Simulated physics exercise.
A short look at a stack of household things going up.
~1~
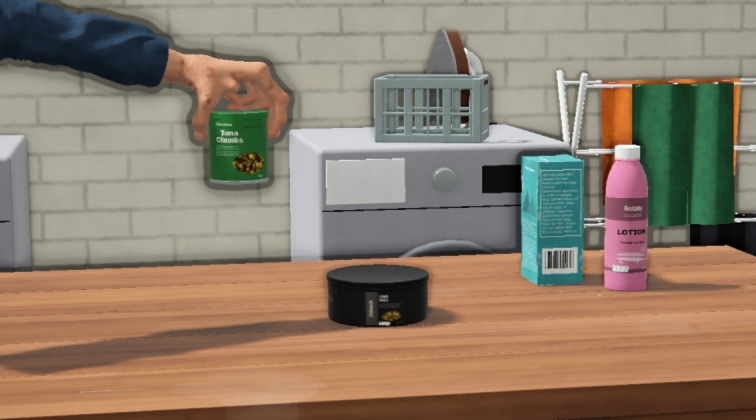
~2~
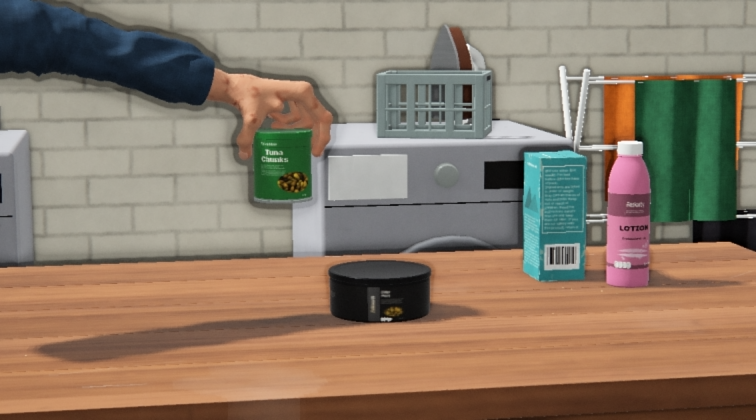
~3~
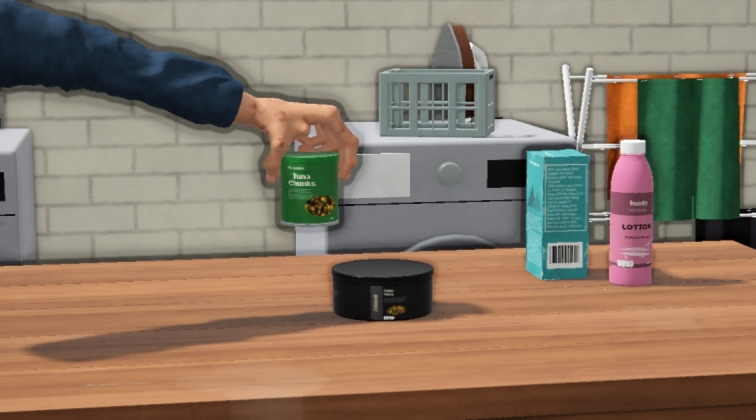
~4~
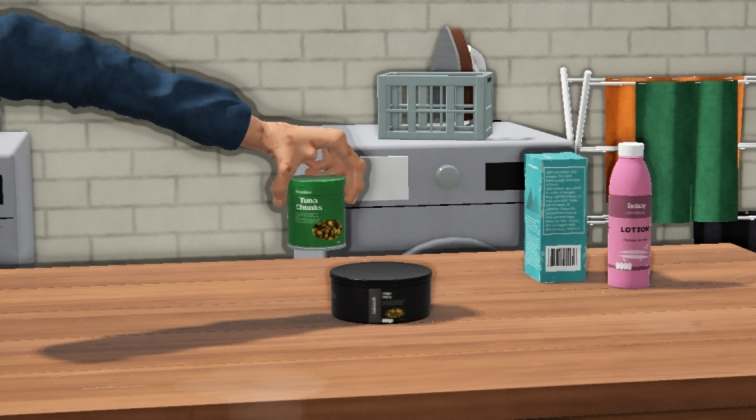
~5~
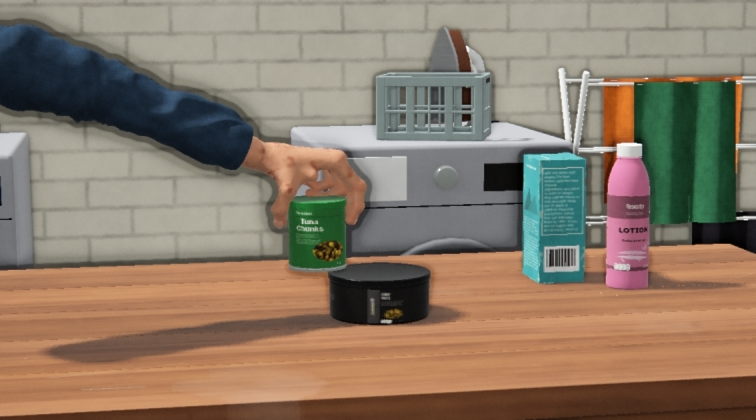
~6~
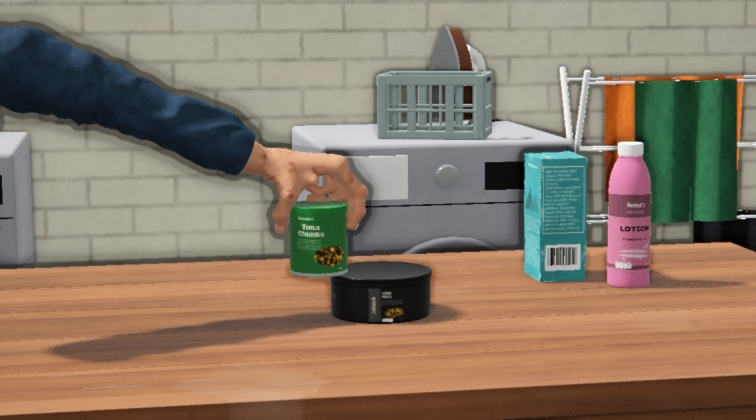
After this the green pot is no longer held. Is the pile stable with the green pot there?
The pile comes apart.
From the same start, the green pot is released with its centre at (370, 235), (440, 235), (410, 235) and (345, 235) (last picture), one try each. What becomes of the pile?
First try: It keeps its balance; second try: It gives way; third try: It stays up; fourth try: It stays up.
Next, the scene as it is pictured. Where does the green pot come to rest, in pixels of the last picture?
At about (256, 290).
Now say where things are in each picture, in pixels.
Coming down; green pot (238, 146); turquoise carton (552, 220), in the first frame.
Coming down; green pot (282, 165); pink bottle (629, 214), in the second frame.
Coming down; green pot (309, 189); black tub (383, 290), in the third frame.
Coming down; green pot (316, 212); turquoise carton (555, 217), in the fourth frame.
Coming down; green pot (317, 233); pink bottle (628, 216), in the fifth frame.
In place under the hand; green pot (318, 238); black tub (381, 292), in the sixth frame.
Then, 0.20 s after the last picture, green pot tipped 28° from how it was near (304, 248).
Then, 0.30 s after the last picture, green pot now fallen.
Then, 0.40 s after the last picture, things are still on the move.
At rest, fallen, green pot; the other 3 in place. Seen from the same camera at the end, green pot near (256, 290). The pile gives way.
